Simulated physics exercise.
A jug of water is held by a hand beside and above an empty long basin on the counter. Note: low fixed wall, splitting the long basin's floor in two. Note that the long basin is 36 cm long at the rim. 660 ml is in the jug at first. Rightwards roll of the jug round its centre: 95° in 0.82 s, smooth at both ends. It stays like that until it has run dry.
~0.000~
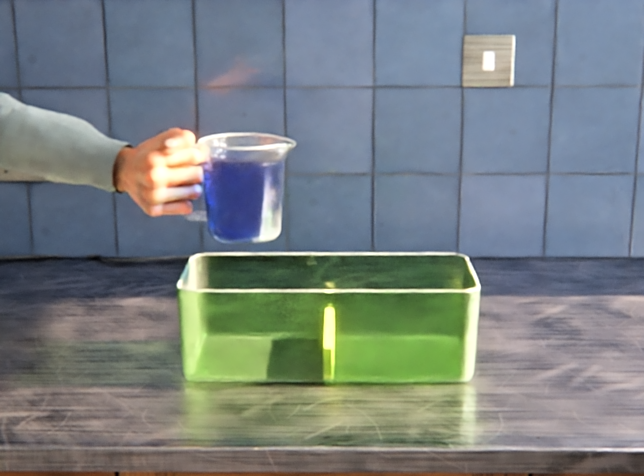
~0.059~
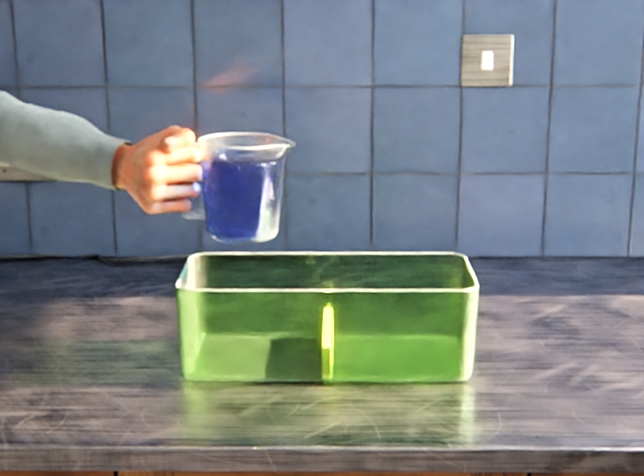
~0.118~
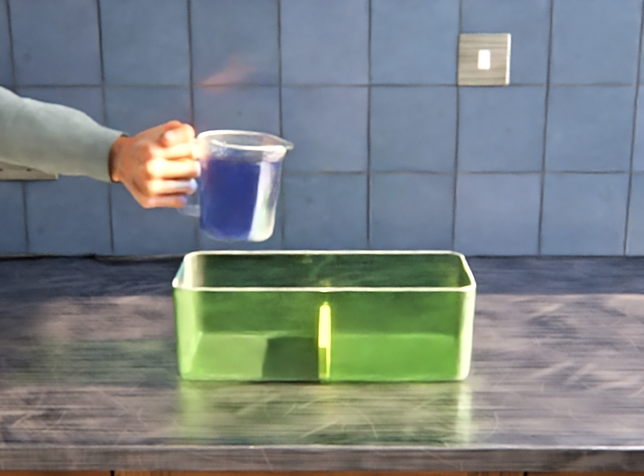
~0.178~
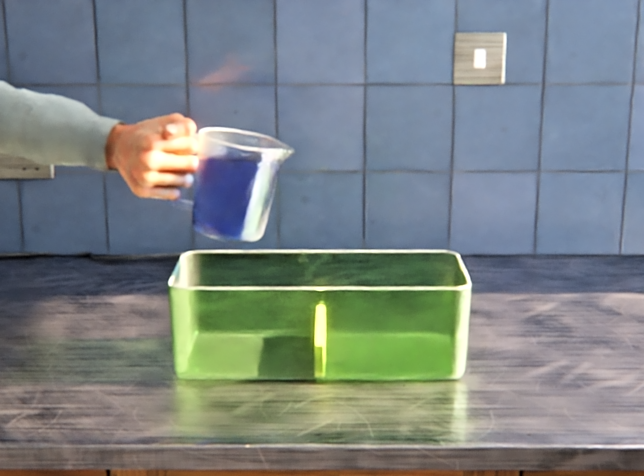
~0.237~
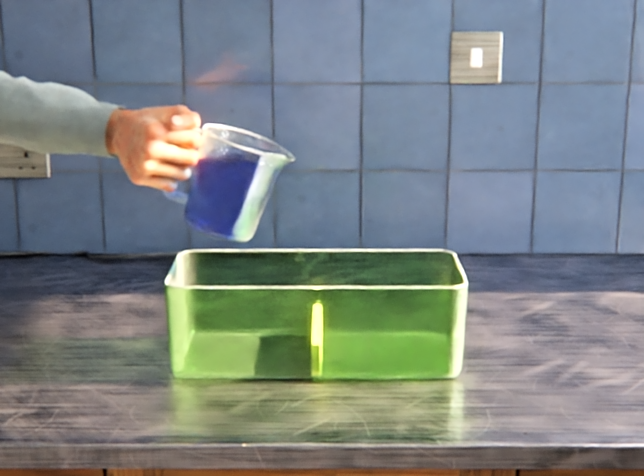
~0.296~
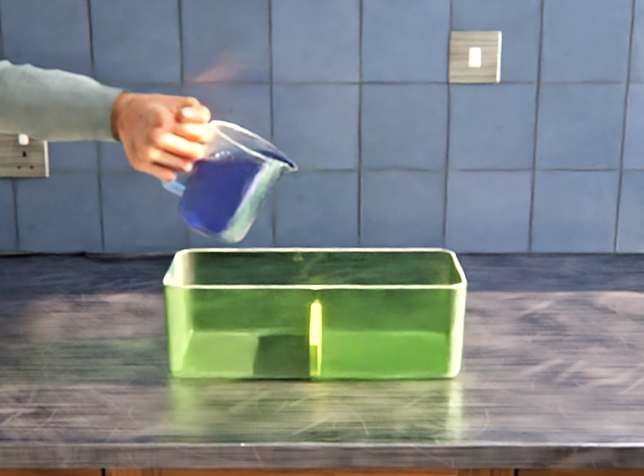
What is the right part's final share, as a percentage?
About 93 per cent.
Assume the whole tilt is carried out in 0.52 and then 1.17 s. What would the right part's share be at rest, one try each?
Try 1: Approx. 90 %; try 2: Approx. 95 %.
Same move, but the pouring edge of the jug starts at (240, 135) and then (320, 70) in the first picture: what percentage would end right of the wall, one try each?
Result: 5 per cent, then 90 per cent.
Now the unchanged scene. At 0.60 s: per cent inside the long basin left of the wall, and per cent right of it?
Roughly 0 sits left and 14 sits right.
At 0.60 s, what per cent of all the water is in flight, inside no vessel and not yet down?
Near 18 per cent of it all.
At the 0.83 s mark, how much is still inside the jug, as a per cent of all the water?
Close to 24 percent of the total.
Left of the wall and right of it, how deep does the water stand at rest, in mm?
Depths: Left near 2 mm, right near 24 mm.
After 0.60 s the tilt is 80° and 67 per cent is still to pour, 0 is left of the wall and 15 right of it.
After 0.83 s the tilt is 95° and 24 per cent is still to pour, 3 is left of the wall and 60 right of it.
After 1.06 s the tilt is 95° and 6 per cent is still to pour, 3 is left of the wall and 87 right of it.
After 1.32 s the tilt is 95° and 1 per cent is still to pour, 4 is left of the wall and 93 right of it.
In the end 6 per cent lies left of the wall, 93 right of it and 0 outside.
